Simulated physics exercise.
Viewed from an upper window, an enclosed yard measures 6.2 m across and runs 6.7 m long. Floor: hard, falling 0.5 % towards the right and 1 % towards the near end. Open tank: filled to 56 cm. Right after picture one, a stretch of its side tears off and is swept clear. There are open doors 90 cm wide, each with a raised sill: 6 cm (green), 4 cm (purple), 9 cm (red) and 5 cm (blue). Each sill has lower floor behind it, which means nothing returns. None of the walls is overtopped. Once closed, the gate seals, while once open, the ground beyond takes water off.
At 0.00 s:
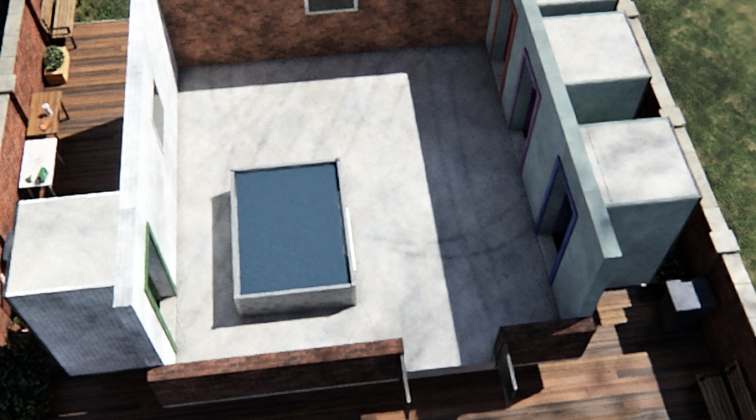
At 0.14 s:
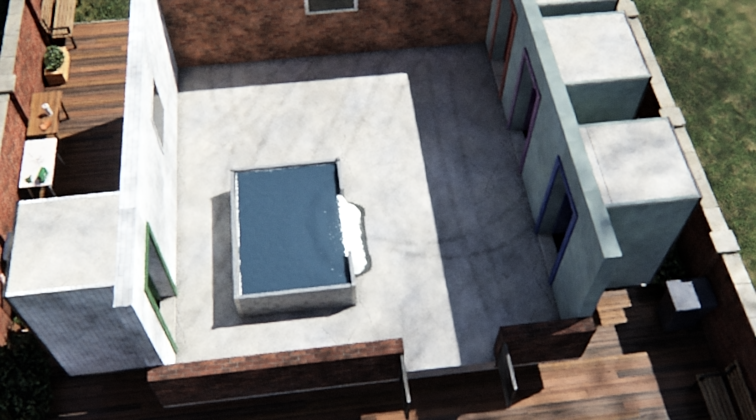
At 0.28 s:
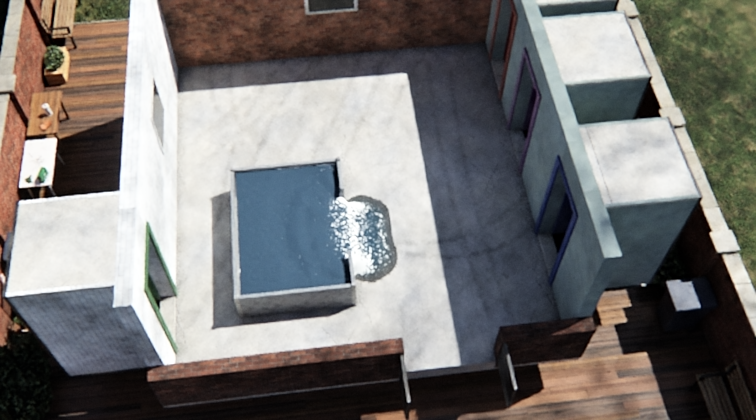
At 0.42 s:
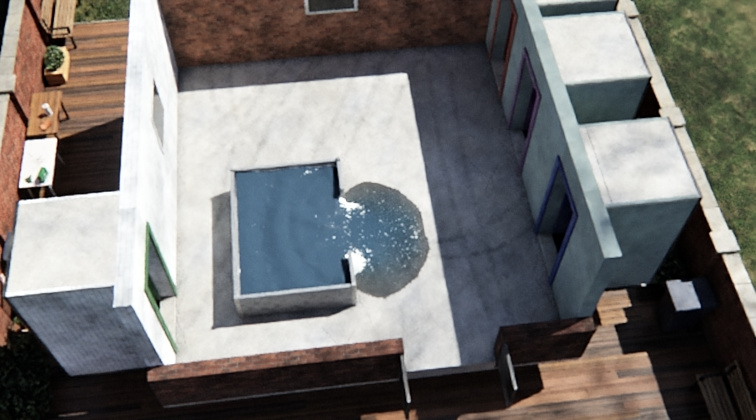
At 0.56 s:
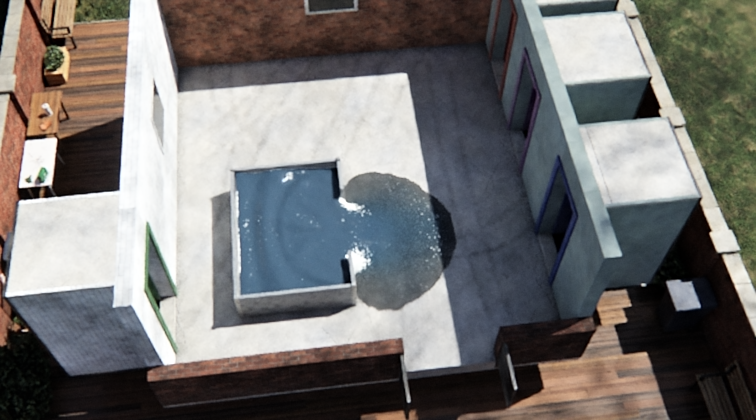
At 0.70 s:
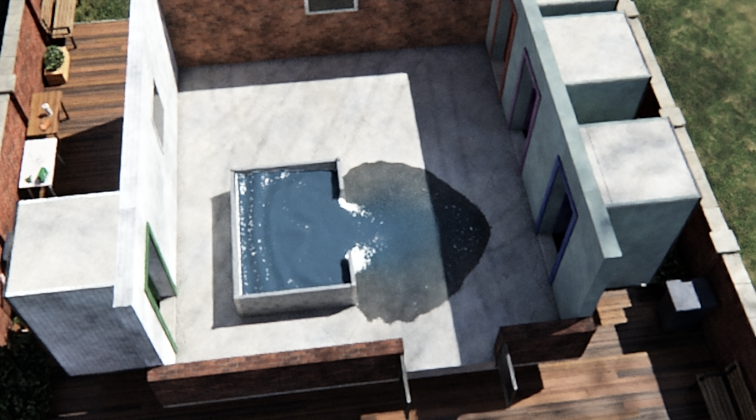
An open tank in a walled yard bursts at its right side, spreading water rightward across the floor.
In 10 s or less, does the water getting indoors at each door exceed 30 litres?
Green door: Does not exceed it; purple door: Exceeds it; red door: Does not exceed it; blue door: Exceeds it.
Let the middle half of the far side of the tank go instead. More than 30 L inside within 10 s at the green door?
Against that limit: Green under.
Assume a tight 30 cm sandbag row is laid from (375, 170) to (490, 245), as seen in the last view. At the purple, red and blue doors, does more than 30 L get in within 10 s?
Then the purple door is short of it, the red door short of it, the blue door over the mark.
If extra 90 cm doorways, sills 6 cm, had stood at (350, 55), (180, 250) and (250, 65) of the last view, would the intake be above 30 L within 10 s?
In sequence the answers are less than that, less than that and less than that.
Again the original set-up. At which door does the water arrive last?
Last: Green.
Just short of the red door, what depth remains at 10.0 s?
Close to 6.5 cm of depth.
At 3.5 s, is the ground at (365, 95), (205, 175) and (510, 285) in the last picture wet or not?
First spot bone dry, second bone dry, third soaked.
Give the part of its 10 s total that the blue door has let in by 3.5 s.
It comes to about 55 per cent.
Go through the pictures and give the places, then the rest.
In the first frame, the open tank at (290, 227) is whole and still, 56 cm deep.
In the second frame, water pours out at (345, 232) and has run 0.7 m, to (359, 271); typically 7 cm deep outside, 56 cm at the open tank's back.
In the third frame, water pours out at (345, 234) and has run 0.9 m, to (381, 272); typically 10 cm deep outside, 56 cm at the open tank's back.
In the fourth frame, the front is at (423, 249), 1.4 m from the gap at (345, 234); 2.2 m2 of floor is under water; 56 cm left at the back of the open tank.
In the fifth frame, the front is at (450, 244), 1.8 m from the gap at (345, 234); 3.3 m2 of floor is under water; 52 cm left at the back of the open tank.
In the sixth frame, the front is at (485, 228), 2.5 m from the gap at (345, 234); 4.8 m2 of floor is under water; 48 cm left at the back of the open tank.
After 1.4 s water covers 30 % of the floor and is deepest (32 cm) near (356, 244); green door not reached, purple door not reached, red door not reached, blue door 12 cm at the sill, 13 L in.
After 2.2 s water covers 35 % of the floor and is deepest (34 cm) near (556, 329); green door not reached, purple door 16 cm at the sill, 28 L in, red door not reached, blue door 18 cm at the sill, 96 L in.
After 3.5 s water covers 40 % of the floor and is deepest (20 cm) near (526, 254); green door not reached, purple door 13 cm at the sill, 93 L in, red door 7 cm at the sill, 0 L in, blue door 17 cm at the sill, 211 L in.
After 6.0 s water covers 55 % of the floor and is deepest (16 cm) near (559, 339); green door not reached, purple door 9 cm at the sill, 149 L in, red door 7 cm at the sill, 1 L in, blue door 13 cm at the sill, 331 L in.
After 10.0 s water covers 90 % of the floor and is deepest (10 cm) near (559, 339); green door 3 cm at the sill, 0 L in, purple door 6 cm at the sill, 179 L in, red door 6 cm at the sill, 1 L in, blue door 8 cm at the sill, 398 L in.
